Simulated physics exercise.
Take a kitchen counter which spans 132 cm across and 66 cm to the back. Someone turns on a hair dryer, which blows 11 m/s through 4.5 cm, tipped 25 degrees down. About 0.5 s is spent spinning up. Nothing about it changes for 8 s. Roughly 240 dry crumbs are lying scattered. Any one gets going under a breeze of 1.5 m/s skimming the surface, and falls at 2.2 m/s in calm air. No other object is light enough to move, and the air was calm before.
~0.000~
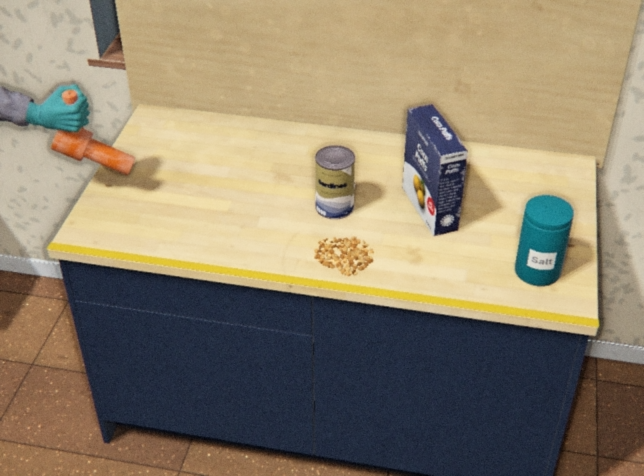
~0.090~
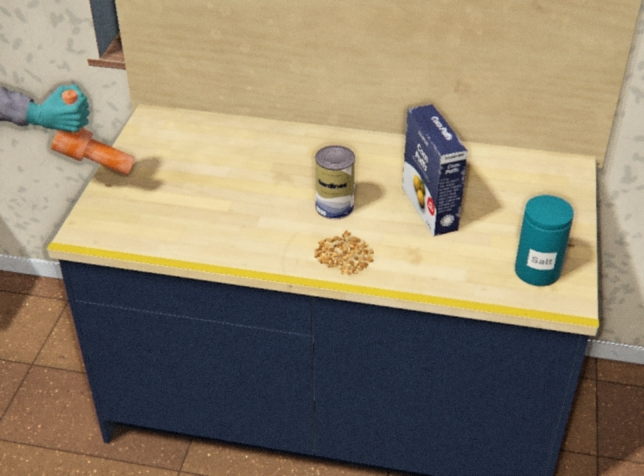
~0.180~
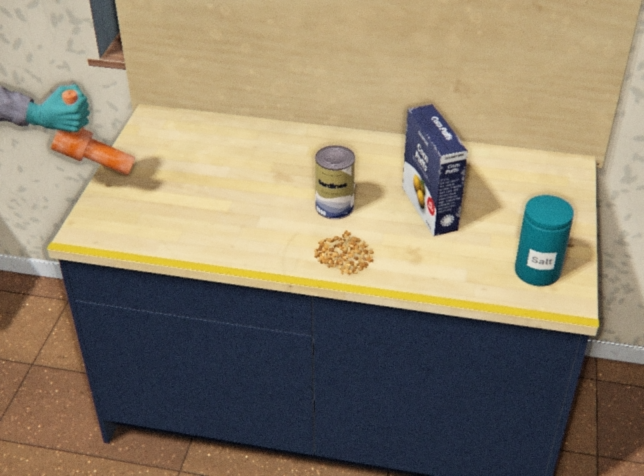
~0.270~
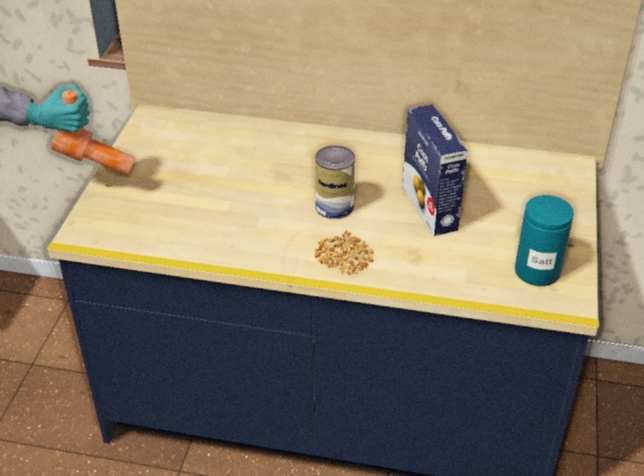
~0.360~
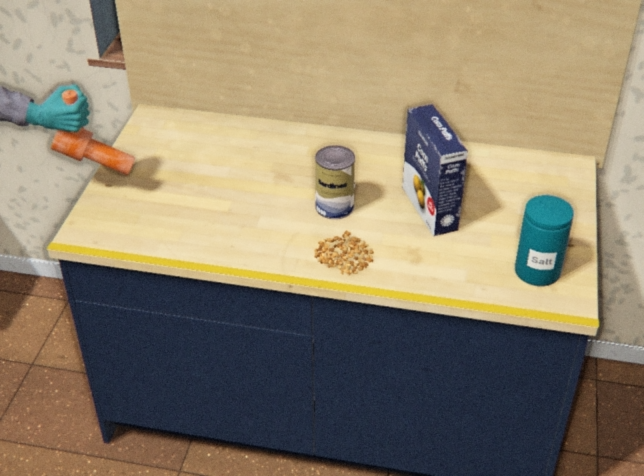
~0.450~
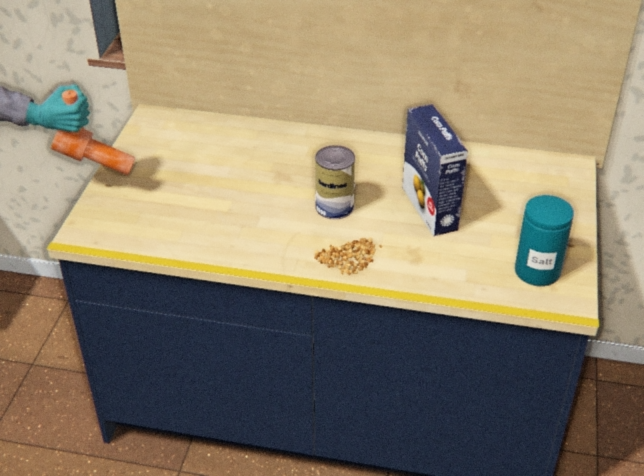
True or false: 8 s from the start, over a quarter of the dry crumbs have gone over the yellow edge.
True.
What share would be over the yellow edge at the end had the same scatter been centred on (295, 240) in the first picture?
60 %.
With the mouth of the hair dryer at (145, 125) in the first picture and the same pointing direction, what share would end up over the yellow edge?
You'd be looking at something like 50 in a hundred.
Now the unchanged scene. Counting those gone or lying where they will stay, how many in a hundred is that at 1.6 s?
Near 100 %.
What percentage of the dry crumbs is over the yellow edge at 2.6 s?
I'd put it at about 50 percent.
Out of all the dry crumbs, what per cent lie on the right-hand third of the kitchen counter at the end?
About 2 percent.
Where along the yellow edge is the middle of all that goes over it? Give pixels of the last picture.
About (499, 313).
After 1.6 s the count stands so, 52 % are over the yellow edge.
After 2.6 s the count stands so, 52 % are over the yellow edge.
After 4.4 s the count stands so, 52 % are over the yellow edge.
After 8.0 s, at the end, 52 % are over the yellow edge.
